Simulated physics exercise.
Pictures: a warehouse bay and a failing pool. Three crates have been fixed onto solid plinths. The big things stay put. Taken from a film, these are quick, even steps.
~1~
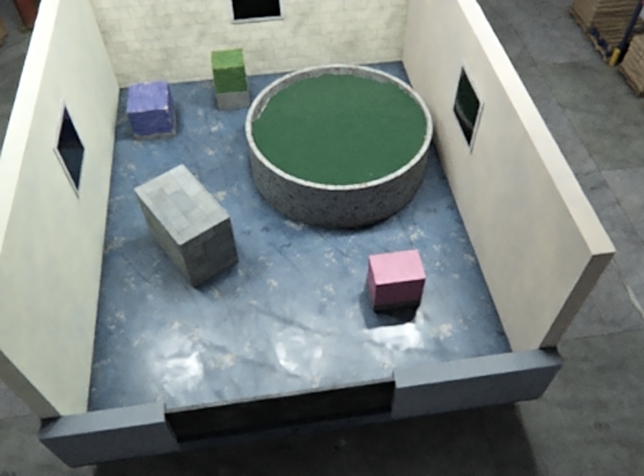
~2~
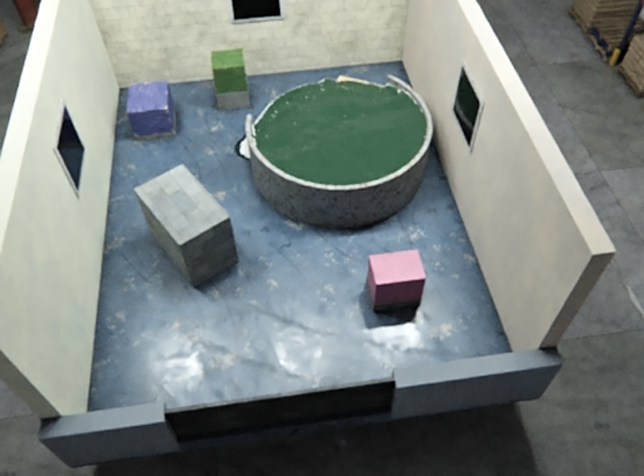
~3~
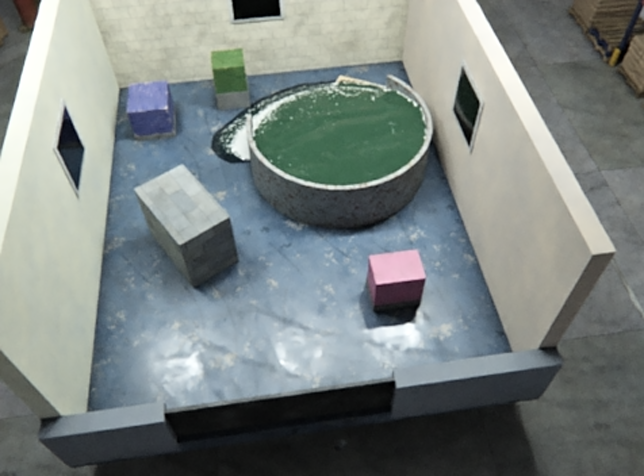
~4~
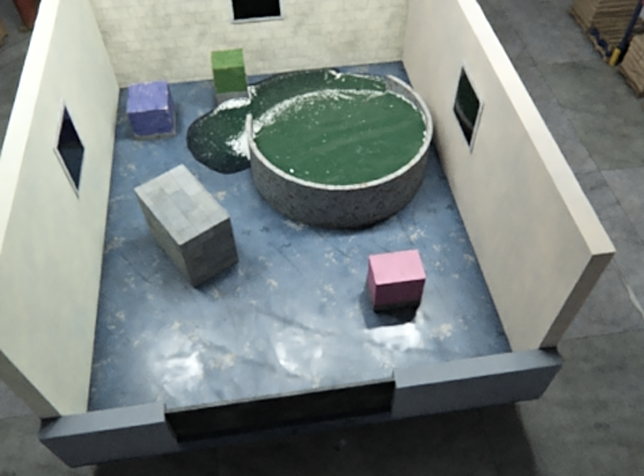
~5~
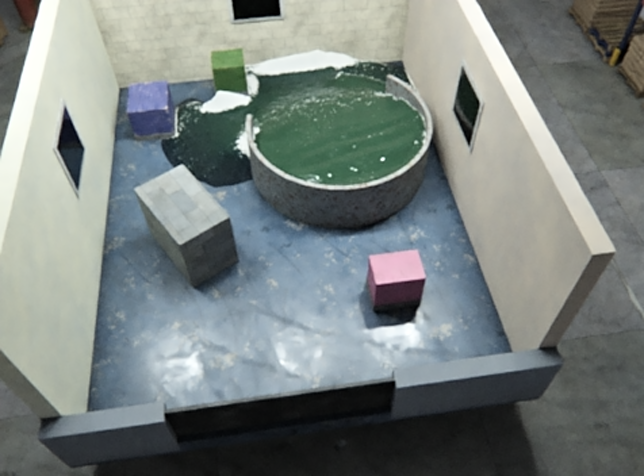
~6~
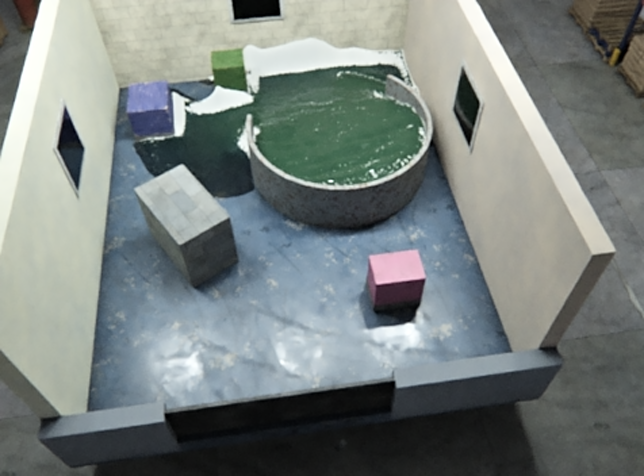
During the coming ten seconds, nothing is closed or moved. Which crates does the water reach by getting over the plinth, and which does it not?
The green crate will be within the water's reach; the pink crate will be within the water's reach; the blue crate will be within the water's reach.
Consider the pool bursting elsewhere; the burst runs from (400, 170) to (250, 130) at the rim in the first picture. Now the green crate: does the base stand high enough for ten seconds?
In my view the green crate is never reached.
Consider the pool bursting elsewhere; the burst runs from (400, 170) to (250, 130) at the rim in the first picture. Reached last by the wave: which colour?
The crate marked green.
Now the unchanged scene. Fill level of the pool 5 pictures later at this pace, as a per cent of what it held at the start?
My best guess is about 52 per cent.
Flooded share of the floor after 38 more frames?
About 100 per cent.
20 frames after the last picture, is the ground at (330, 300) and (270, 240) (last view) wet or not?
Clear, then swamped.
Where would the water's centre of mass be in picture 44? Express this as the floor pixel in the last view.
Around pixel (275, 186) of the last picture.
A moment on, water covers 35 % of the floor; the green crate water round its plinth, the pink crate not reached, the blue crate water round its plinth.
Next, water covers 45 % of the floor; the green crate water round its plinth, the pink crate not reached, the blue crate water round its plinth.
Then, water covers 70 % of the floor; the green crate water round its plinth, the pink crate water round its plinth, the blue crate water round its plinth.
Later, water covers 100 % of the floor; the green crate water round its plinth, the pink crate water round its plinth, the blue crate water round its plinth.
In the end, water covers 100 % of the floor; the green crate was topped, the pink crate was topped, the blue crate was topped.
